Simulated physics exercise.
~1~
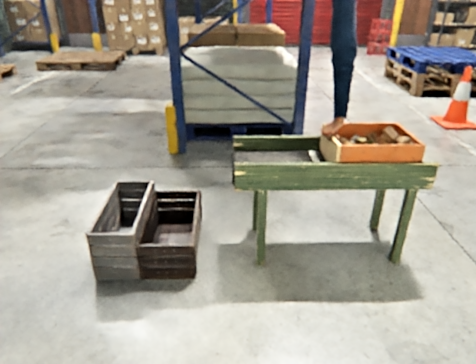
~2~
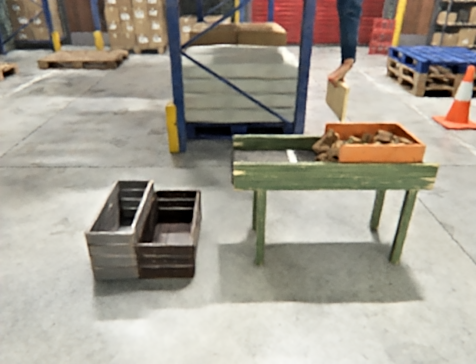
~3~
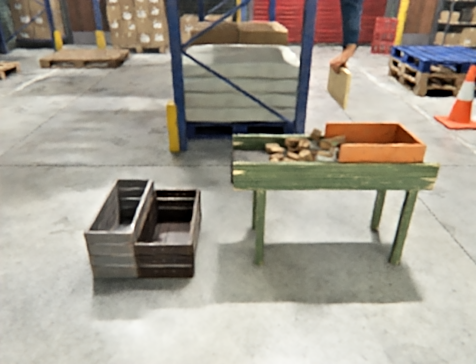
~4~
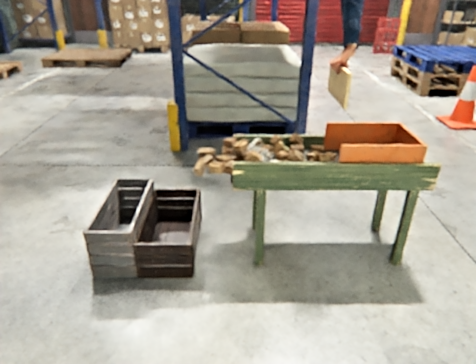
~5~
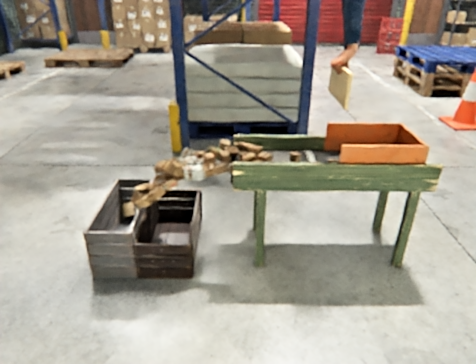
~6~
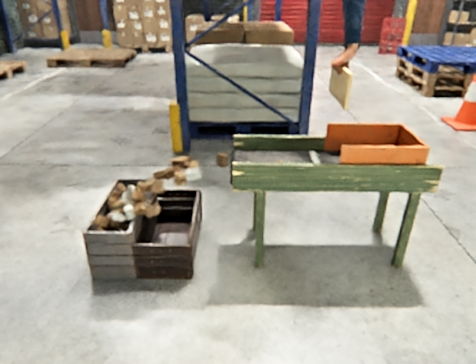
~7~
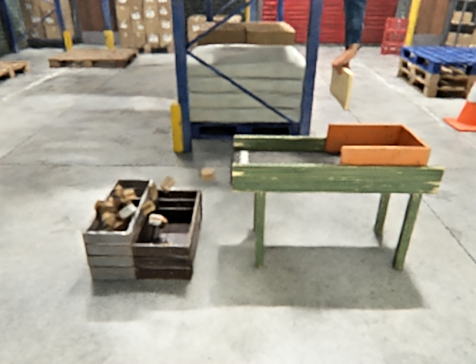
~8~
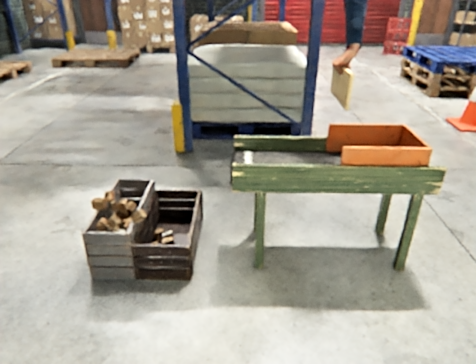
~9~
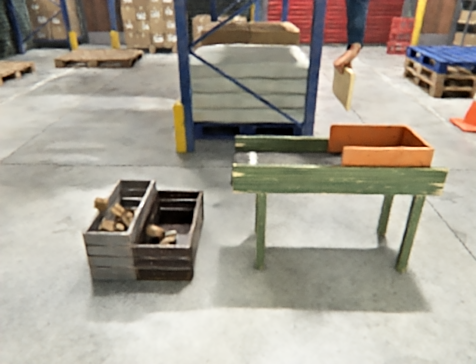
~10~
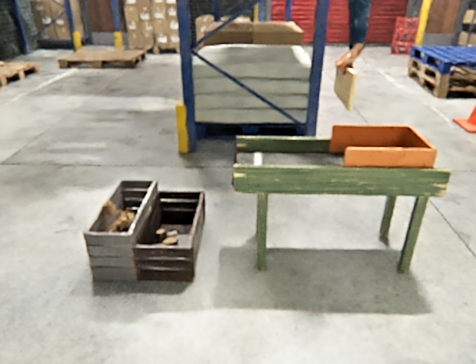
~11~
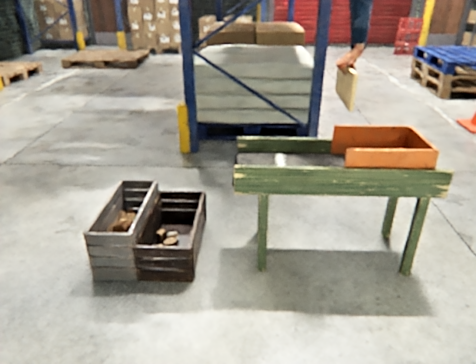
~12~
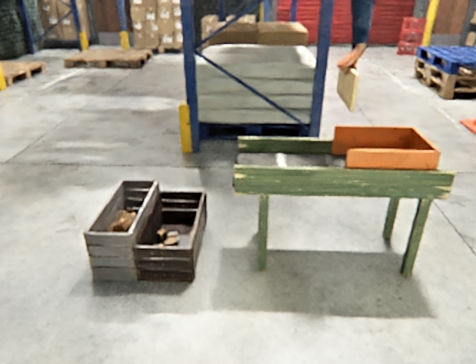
In a warehouse with blue racking and stacked pallets, seen from slightly above by a camera that drifts a little sideways, a green table-like conveyor stands on the right with an orange pen on top. On the floor to the left sit a dark wooden bin and, just beyond it, a long grey tub. A hand behind the pen lifts a flat gate, and a heap of small brown parcels slides out leftward along the belt. The parcels spill off the left end and tumble through the air, most landing in the grey tub. A few drop into the wooden bin, and everything settles, leaving the pen empty.
